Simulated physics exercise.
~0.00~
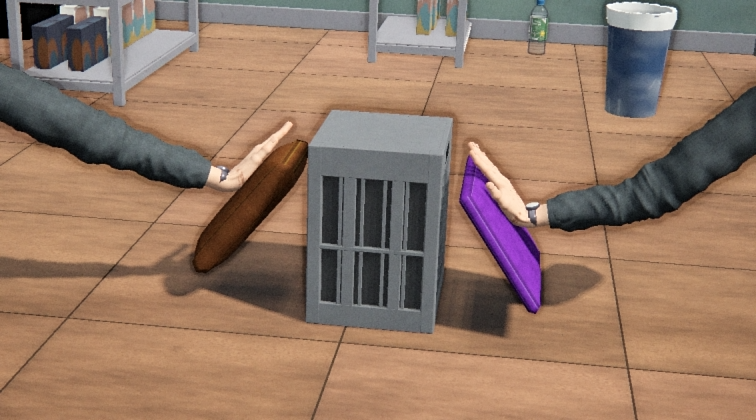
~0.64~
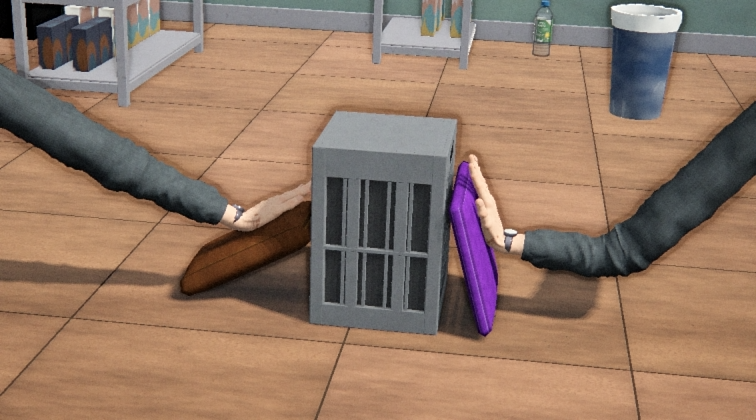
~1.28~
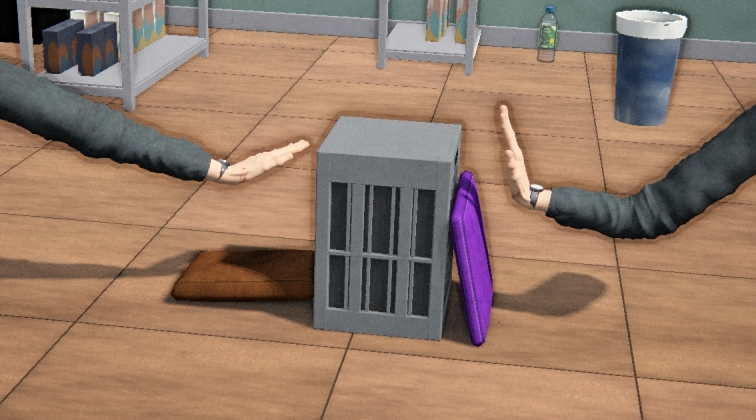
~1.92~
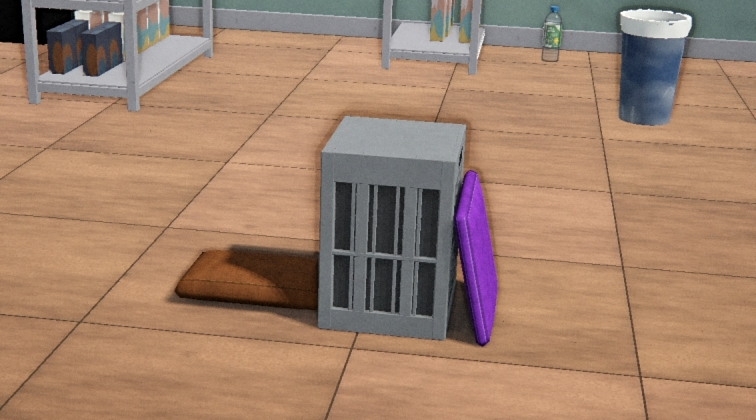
A grey crate with barred sides stands on a smooth, tiled wood-look floor, seen from slightly above by a gently swaying camera, with shelves, a bottle and a blue bin behind it. Two sleeved arms reach in from either side, the left hand holding a brown soft bag against the crate and the right hand a purple seat pad. The bag sinks lower on the left while the pad tips in closer to upright on the right. The hands let go and draw back out of view. The brown bag ends flat on the floor, while the purple pad stays leaning against the crate.
